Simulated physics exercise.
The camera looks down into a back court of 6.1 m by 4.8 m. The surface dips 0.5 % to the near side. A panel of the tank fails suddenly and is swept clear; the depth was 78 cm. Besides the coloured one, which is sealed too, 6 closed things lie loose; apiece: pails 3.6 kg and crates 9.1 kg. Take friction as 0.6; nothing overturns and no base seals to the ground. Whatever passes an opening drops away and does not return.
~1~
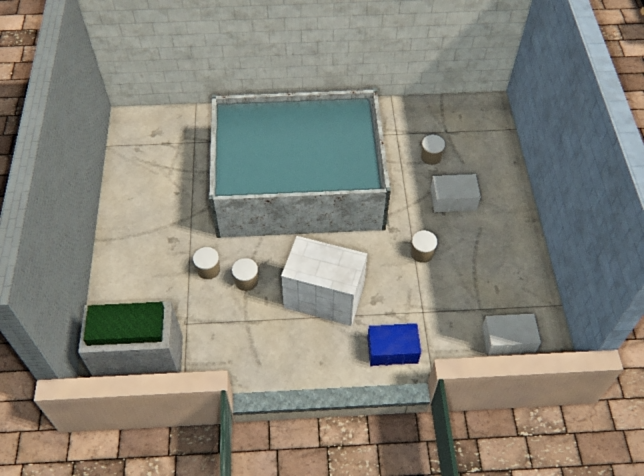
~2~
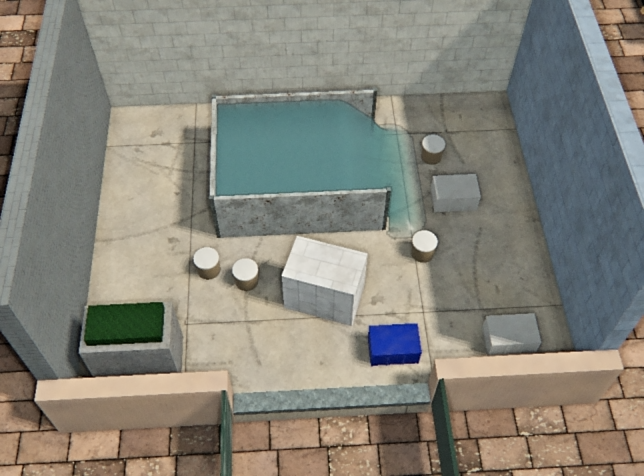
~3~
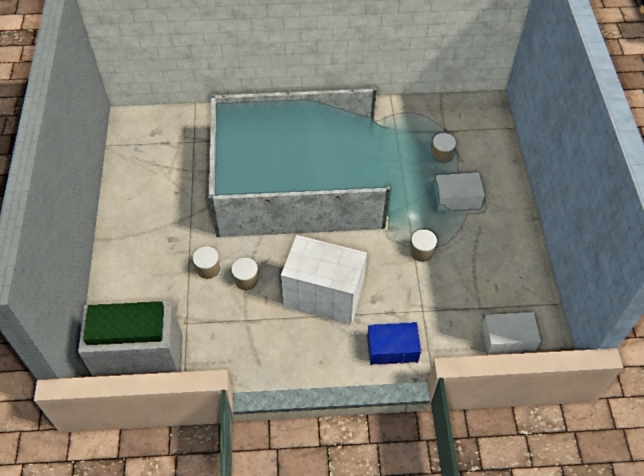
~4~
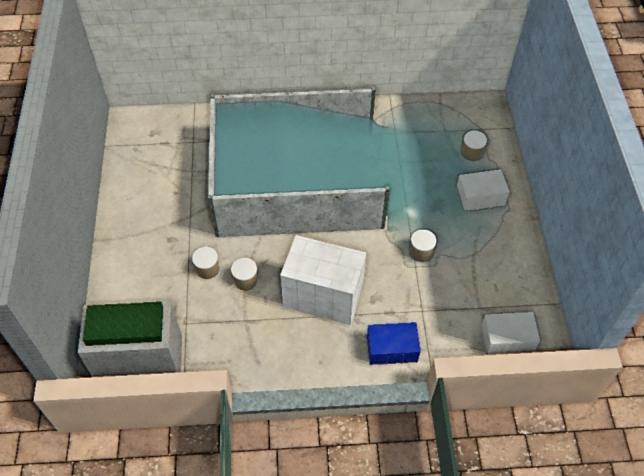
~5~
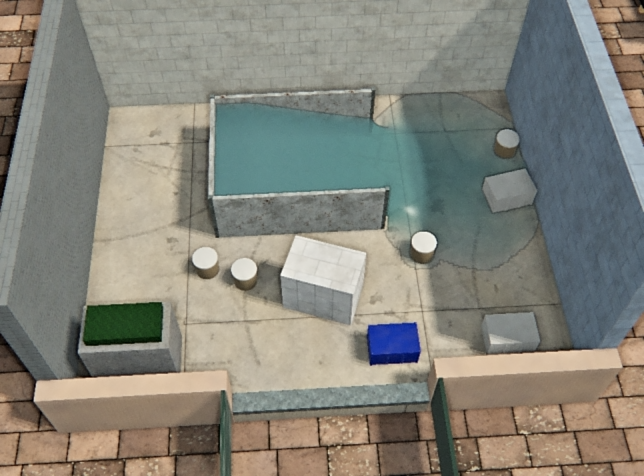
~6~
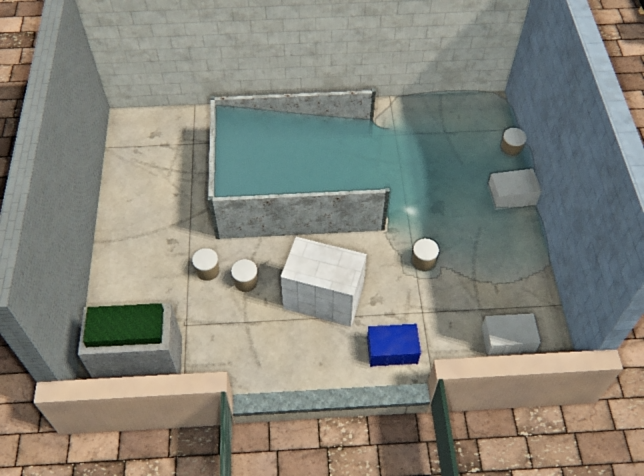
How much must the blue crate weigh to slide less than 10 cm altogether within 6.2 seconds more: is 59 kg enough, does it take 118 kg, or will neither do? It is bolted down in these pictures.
Verdict: Only the higher weight holds it.
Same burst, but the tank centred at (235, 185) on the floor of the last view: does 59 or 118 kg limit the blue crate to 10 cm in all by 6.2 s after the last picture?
In that case only the larger load is enough.
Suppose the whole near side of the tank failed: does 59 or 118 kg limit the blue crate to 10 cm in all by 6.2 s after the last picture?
In that case the smaller load will do.
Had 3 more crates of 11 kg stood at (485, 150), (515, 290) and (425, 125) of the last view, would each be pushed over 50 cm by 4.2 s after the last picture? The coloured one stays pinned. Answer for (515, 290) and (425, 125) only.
In turn: More, more.
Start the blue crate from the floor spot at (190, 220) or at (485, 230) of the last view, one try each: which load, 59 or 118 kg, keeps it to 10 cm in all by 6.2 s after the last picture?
In turn: Either load holds; it takes the larger.
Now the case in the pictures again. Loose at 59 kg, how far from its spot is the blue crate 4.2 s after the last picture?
Roughly 40 cm.
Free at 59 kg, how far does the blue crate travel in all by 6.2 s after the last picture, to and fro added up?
Some 40 cm in all.
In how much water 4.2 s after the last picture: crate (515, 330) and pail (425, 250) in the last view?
About 8 and 14 cm.
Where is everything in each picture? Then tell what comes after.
The first picture shows the blue crate at (395, 339) rests on the ground; water covers 3.7 m2; 0 of 7 have shifted.
The second picture shows the blue crate at (395, 339) rests on the ground; water covers 4.8 m2; 0 of 7 have shifted.
The third picture shows the blue crate at (395, 338), on the bottom; water covers 6.0 m2; 2 of 7 have shifted.
The fourth picture shows the blue crate at (394, 338) rests on the ground; water covers 7.6 m2; 2 of 7 have shifted.
The fifth picture shows the blue crate at (394, 338) rests on the ground; 9.5 m2 under water; 2 of 7 have shifted.
The sixth picture shows the blue crate at (394, 339), on the bottom; 10.4 m2 under water; 3 of 7 have shifted.
Then, 0.6 s after the last picture the blue crate would be 0 cm from its start with 59 kg and 0 cm from its start with 118 kg; 0 cm of water round it then.
Then, 2.3 s after the last picture the blue crate would be 7 cm from its start with 59 kg and 0 cm from its start with 118 kg; 11 cm of water round it then.
Then, 4.2 s after the last picture the blue crate would be 42 cm from its start with 59 kg and 0 cm from its start with 118 kg; 11 cm of water round it then.
Then, 6.2 s after the last picture the blue crate would be 42 cm from its start with 59 kg and 0 cm from its start with 118 kg; 9 cm of water round it then.
